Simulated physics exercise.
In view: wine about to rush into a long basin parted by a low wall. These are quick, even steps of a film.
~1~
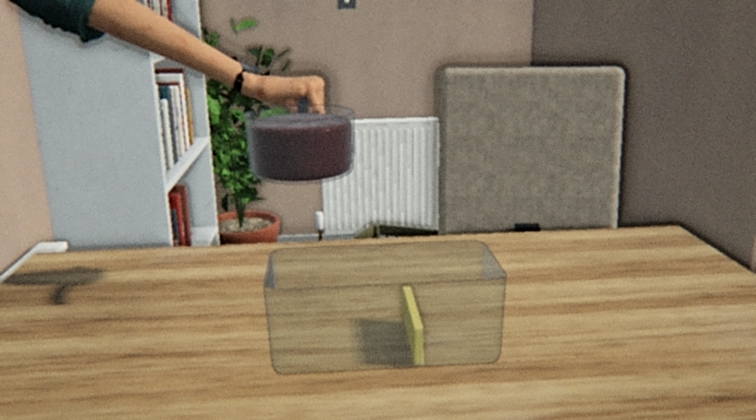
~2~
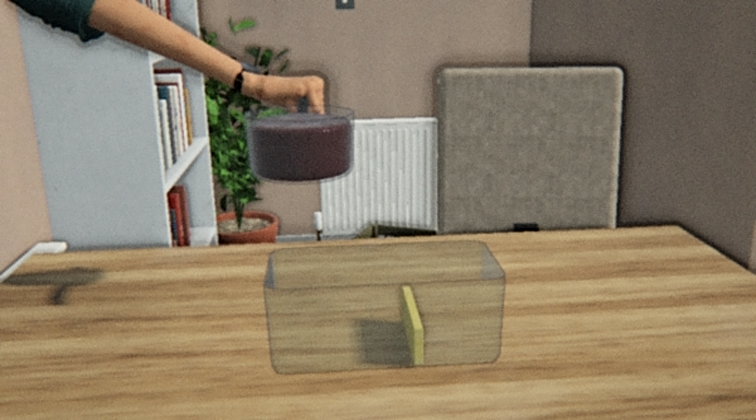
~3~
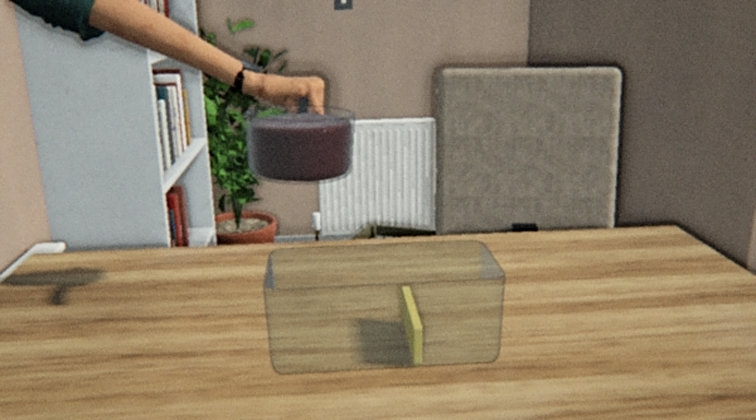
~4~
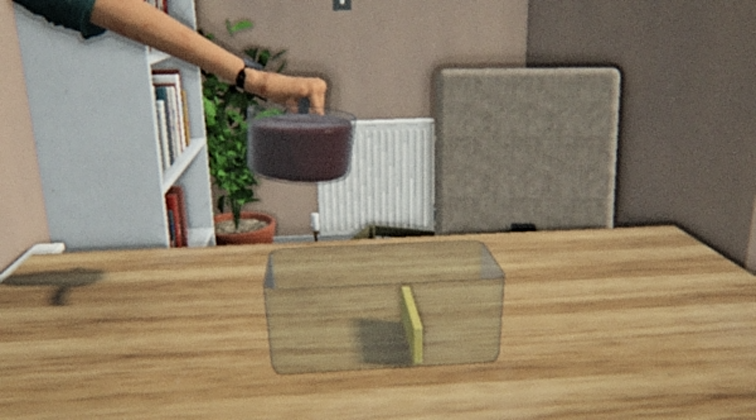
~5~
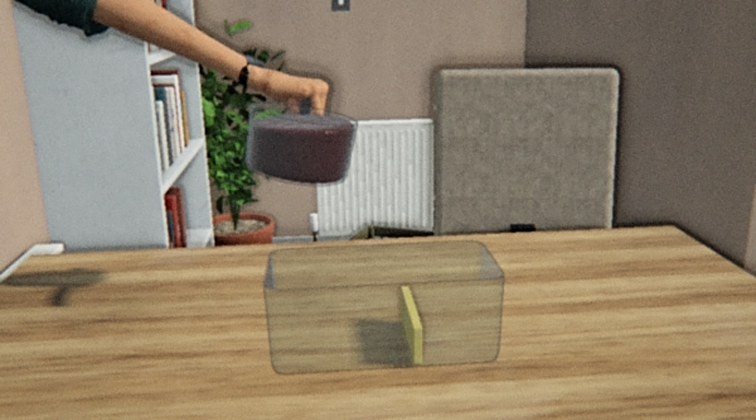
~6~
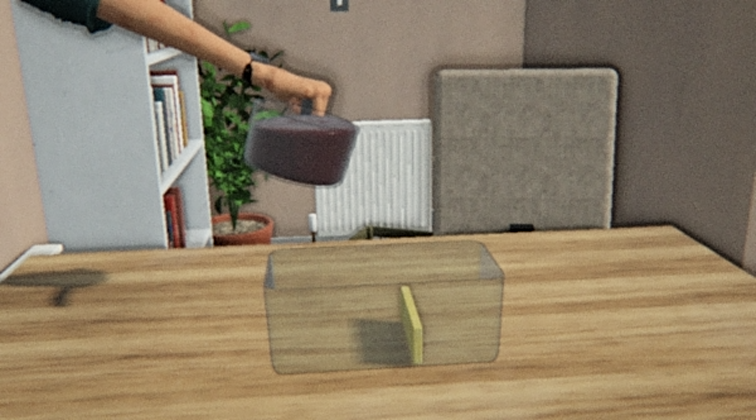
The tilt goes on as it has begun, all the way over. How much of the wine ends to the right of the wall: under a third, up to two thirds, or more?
In the end between a third and two thirds is right of the wall.
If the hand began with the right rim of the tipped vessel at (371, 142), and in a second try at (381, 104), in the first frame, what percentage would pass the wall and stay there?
In turn 55 and 70 in a hundred.
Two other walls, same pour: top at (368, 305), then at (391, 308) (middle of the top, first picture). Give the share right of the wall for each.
About 90 and 70 per cent.
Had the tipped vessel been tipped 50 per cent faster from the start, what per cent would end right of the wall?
Some 25 per cent.
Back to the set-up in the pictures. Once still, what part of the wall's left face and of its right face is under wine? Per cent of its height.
Near 30 on the left, 50 on the right.
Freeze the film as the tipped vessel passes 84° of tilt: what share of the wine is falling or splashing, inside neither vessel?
Close to 40 per cent.
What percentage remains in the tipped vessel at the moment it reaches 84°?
Close to 45 per cent.
A moment on, the tilt is 84° and 45 per cent is still to pour, 4 is left of the wall and 9 right of it.
Next, the tilt is 114° and 5 per cent is still to pour, 38 is left of the wall and 47 right of it.
Then the tilt is 115° and 0 per cent is still to pour, 53 is left of the wall and 45 right of it.
Later the tilt is 115° and 0 per cent is still to pour, 53 is left of the wall and 45 right of it.
In the end 53 per cent lies left of the wall, 45 right of it and 2 outside.
